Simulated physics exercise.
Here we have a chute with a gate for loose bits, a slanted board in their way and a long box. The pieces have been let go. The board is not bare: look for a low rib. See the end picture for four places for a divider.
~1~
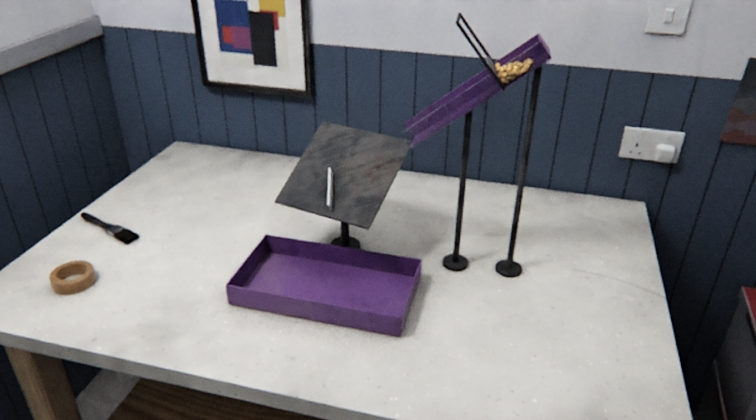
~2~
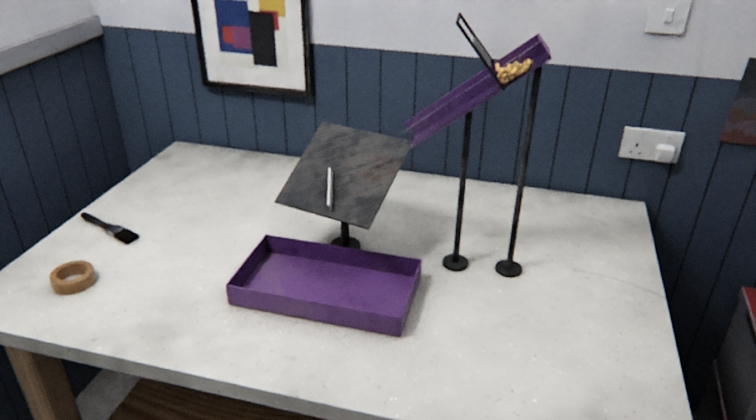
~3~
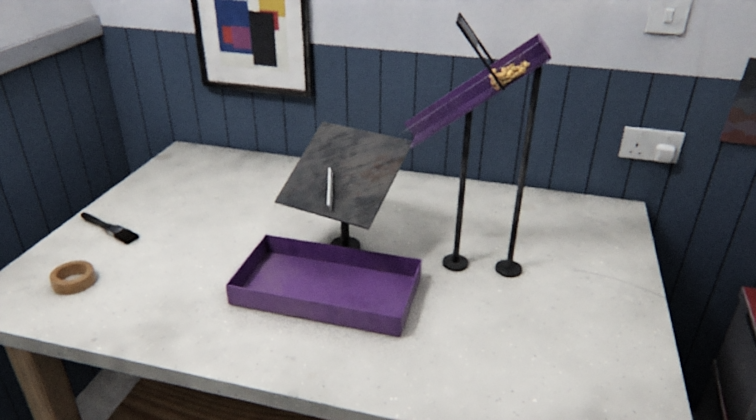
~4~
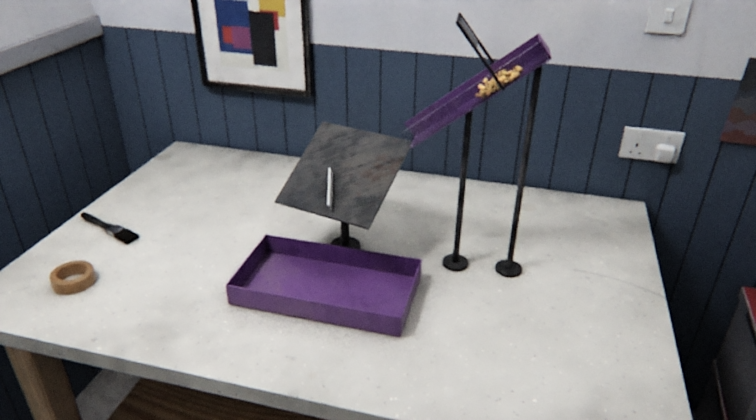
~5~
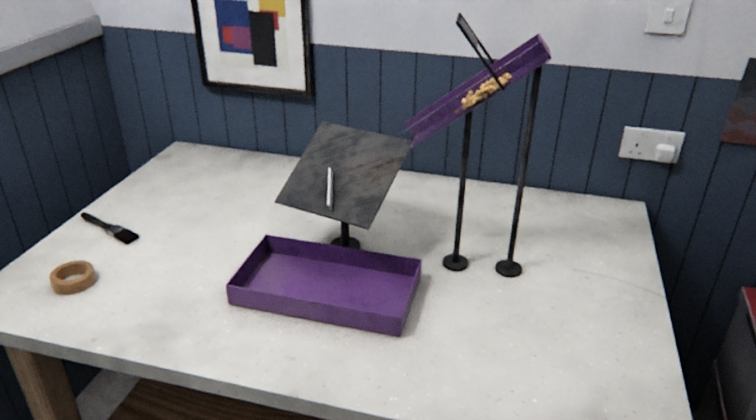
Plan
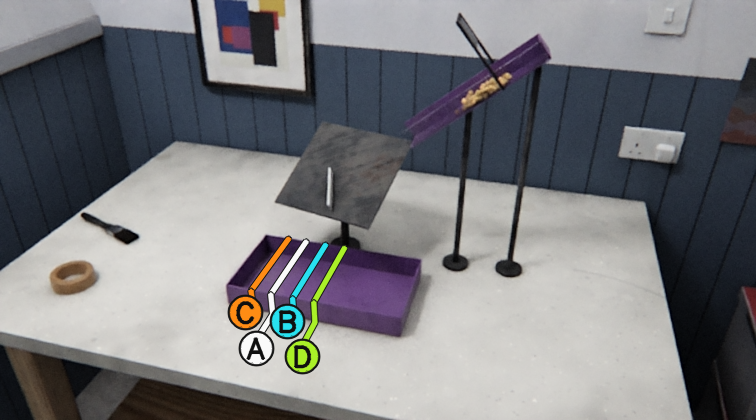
On a pale tabletop, dried chickpeas sliding leftward down a raised purple chute past its lifted gate, above a slanted board and empty tray.
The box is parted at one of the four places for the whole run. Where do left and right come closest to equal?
Line D.
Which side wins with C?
The right side.
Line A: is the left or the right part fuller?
The right side.
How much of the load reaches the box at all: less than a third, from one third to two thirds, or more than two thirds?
More than two thirds.
On the marked copy, line A crosses the front rim at (271, 293); line B crosses the front rim at (292, 297); line C crosses the front rim at (251, 290); line D crosses the front rim at (314, 301).
If A is chosen, of what is caught, just a few on the left of the divider, almost all on the right.
If B is chosen, of what is caught, about a tenth on the left of the divider, almost all on the right.
If C is chosen, of what is caught, just a few on the left of the divider, almost all on the right.
If D is chosen, of what is caught, roughly half on the left of the divider, roughly half on the right.
